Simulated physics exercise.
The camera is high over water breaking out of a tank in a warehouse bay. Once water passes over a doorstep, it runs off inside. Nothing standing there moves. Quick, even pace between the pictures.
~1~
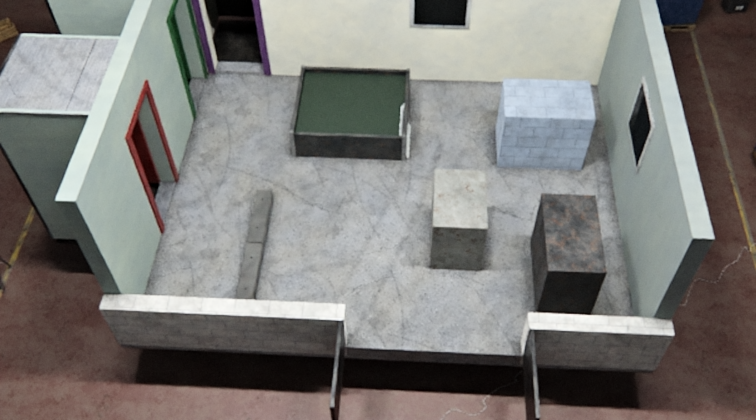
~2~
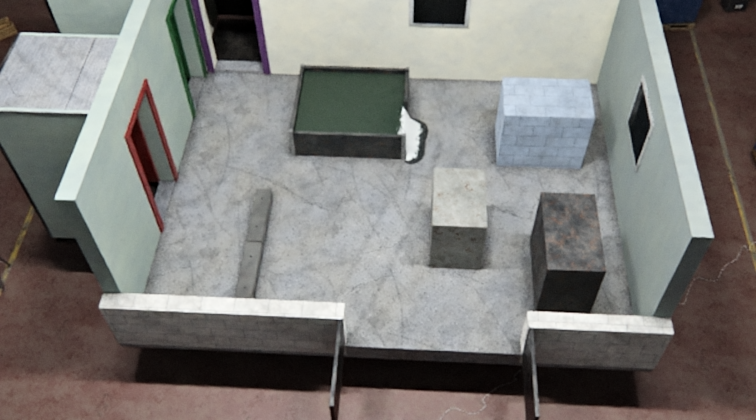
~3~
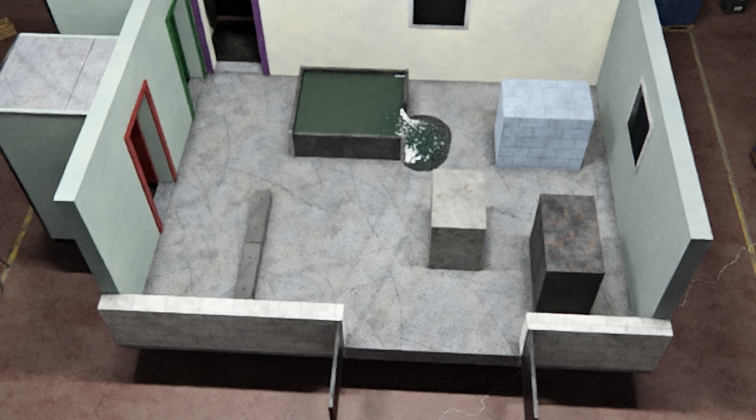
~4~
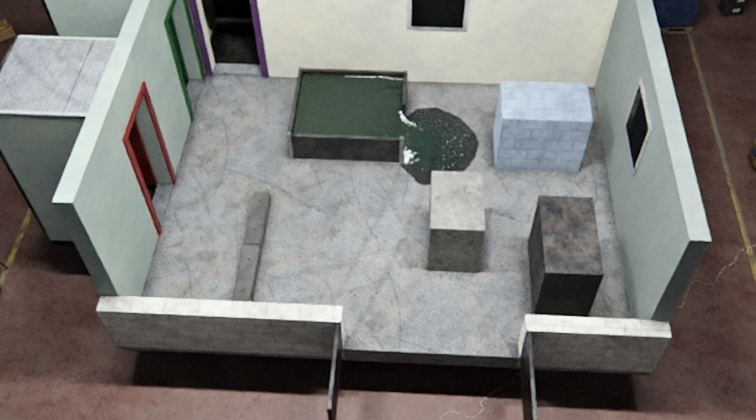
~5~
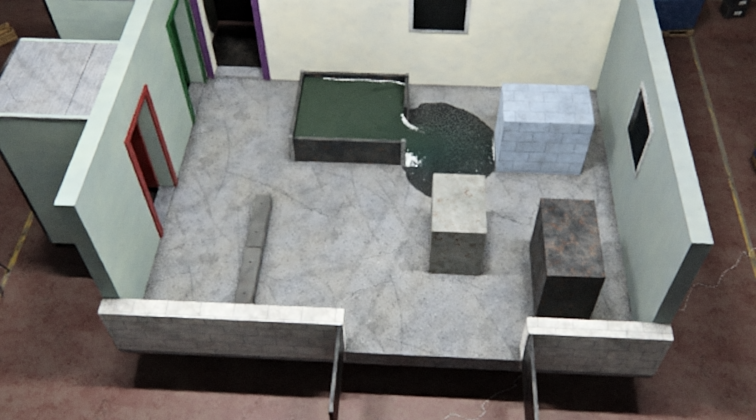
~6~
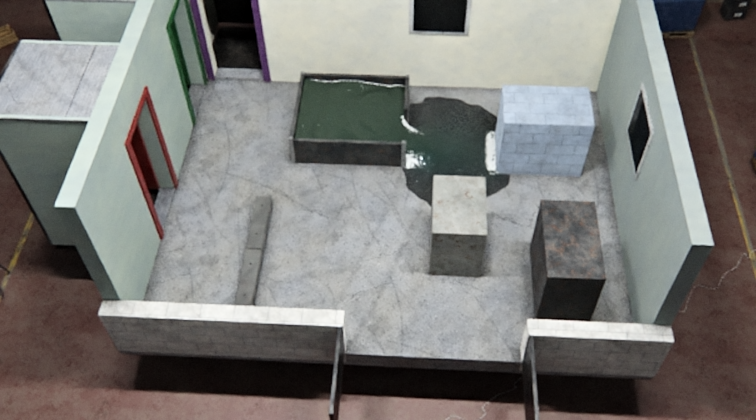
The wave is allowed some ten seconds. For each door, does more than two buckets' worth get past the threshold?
My prediction: Green door: Does not exceed it; purple door: Does not exceed it; red door: Does not exceed it.
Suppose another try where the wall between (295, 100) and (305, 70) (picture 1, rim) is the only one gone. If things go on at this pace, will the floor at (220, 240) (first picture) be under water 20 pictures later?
Soaked.
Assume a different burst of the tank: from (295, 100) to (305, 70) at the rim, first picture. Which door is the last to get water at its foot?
I'd go with the one in red.
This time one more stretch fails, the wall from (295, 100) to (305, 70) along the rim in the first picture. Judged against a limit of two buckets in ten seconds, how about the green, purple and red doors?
Green door: Beyond the mark; purple door: Beyond the mark; red door: Short of the mark.
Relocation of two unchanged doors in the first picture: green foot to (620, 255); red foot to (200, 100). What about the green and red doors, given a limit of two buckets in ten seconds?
The green one tops the limit, the red one stays within it.
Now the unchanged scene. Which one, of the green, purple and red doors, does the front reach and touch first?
My pick is the purple-painted one.
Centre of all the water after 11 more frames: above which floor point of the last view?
At roughly (412, 145).
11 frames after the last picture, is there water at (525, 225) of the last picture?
Lab note - point status: Swamped.
A moment on, water covers 15 % of the floor; the green door not reached, the purple door not reached, the red door not reached.
Next, water covers 25 % of the floor; the green door not reached, the purple door not reached, the red door not reached.
Then, water covers 35 % of the floor; the green door not reached, the purple door not reached, the red door not reached.
Later, water covers 40 % of the floor; the green door not reached, the purple door not reached, the red door not reached.
In the end, water covers 55 % of the floor; the green door wet at the sill, nothing in, the purple door wet at the sill, nothing in, the red door not reached.
